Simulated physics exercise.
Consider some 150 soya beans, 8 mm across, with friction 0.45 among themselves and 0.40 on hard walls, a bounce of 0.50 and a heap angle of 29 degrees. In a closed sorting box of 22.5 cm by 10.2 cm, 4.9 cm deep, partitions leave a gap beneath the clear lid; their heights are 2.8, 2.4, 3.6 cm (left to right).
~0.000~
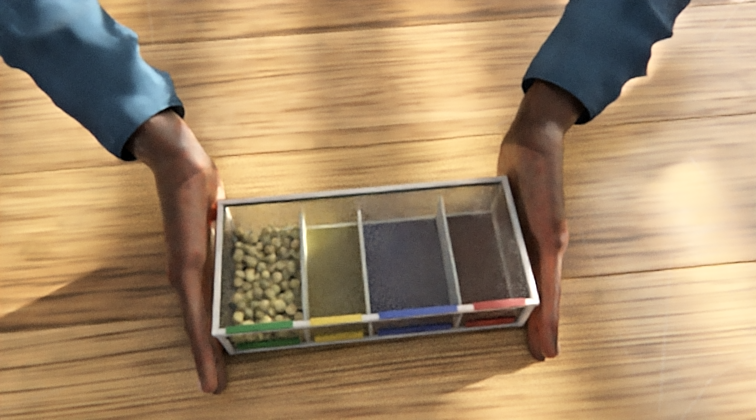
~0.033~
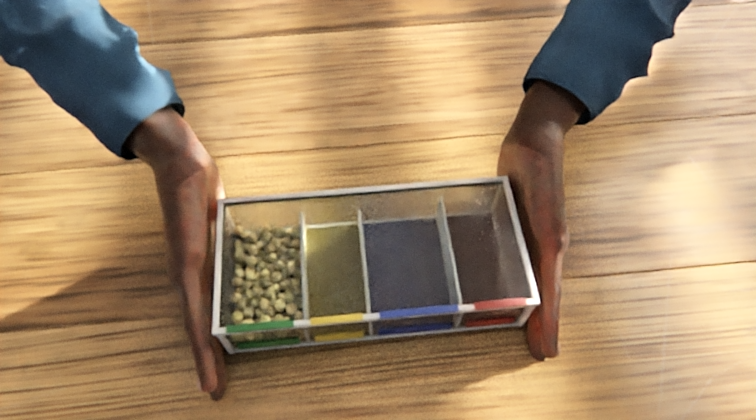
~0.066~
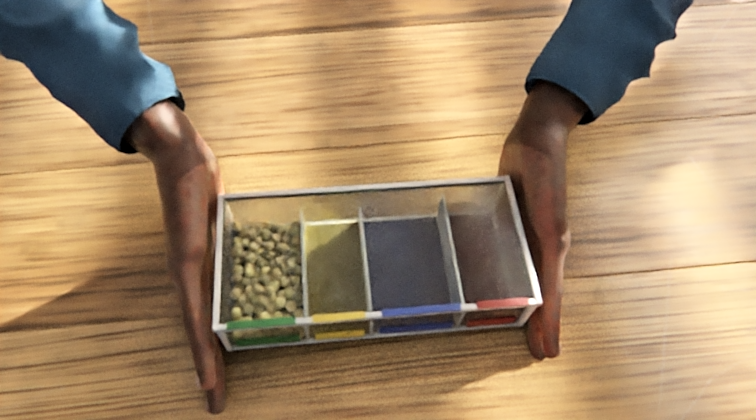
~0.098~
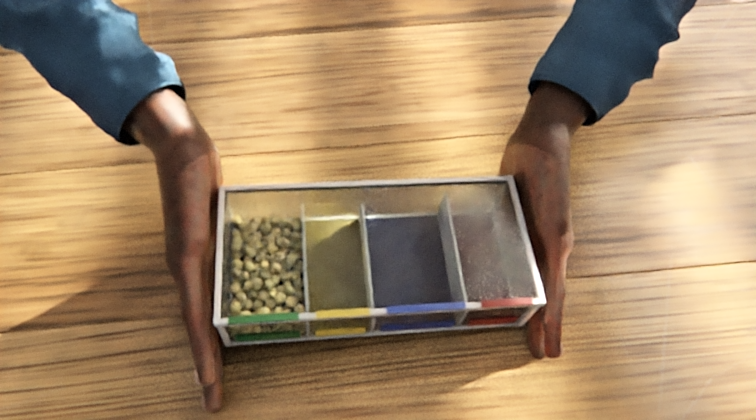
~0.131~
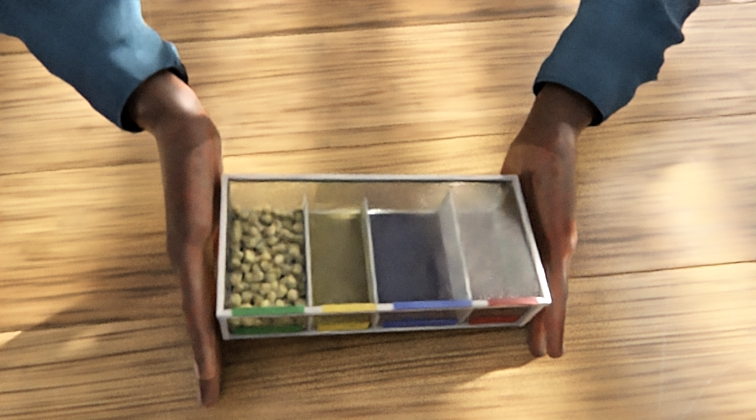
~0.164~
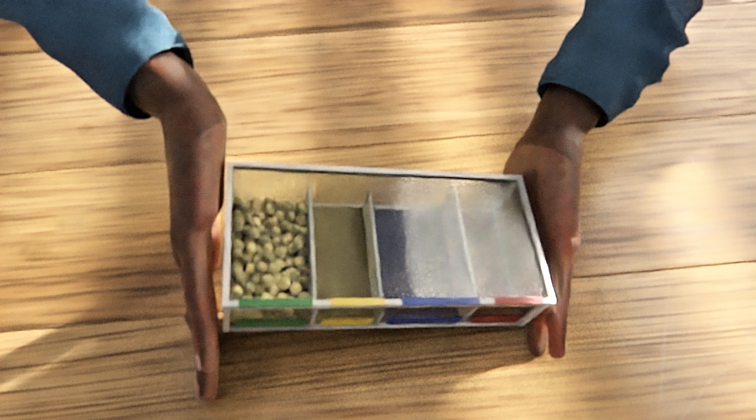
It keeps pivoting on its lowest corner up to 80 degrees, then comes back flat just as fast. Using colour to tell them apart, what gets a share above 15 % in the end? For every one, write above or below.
Red compartment below, blue compartment above, green compartment above, yellow compartment below.
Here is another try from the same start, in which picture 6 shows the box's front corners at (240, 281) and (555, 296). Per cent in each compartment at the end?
Per cent at the end: Red 10; blue 55; green 25; yellow 10.
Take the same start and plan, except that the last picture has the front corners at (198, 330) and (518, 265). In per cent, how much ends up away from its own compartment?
That would be some 0 in a hundred.
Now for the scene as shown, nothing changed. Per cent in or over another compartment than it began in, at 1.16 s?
About 65 %.
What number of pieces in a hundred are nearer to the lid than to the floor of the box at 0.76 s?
Around 50 in a hundred, give or take.
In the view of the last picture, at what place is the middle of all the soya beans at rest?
Near (412, 278).
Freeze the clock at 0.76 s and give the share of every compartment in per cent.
In per cent: Red 0, blue 0, green 80, yellow 20.
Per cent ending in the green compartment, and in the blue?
Final shares - green 35 percent, blue 45 percent.
After 0.76 s, tilt 80 degrees; green 80 %, yellow 20 %.
After 1.16 s, tilt 34 degrees; red 10 %, blue 45 %, green 35 %, yellow 10 %.
Then, at 1.64 s, tilt 0 degrees; red 10 %, blue 45 %, green 35 %, yellow 10 %.
By 2.1 s all is still; red 10 %, blue 45 %, green 35 %, yellow 10 %.
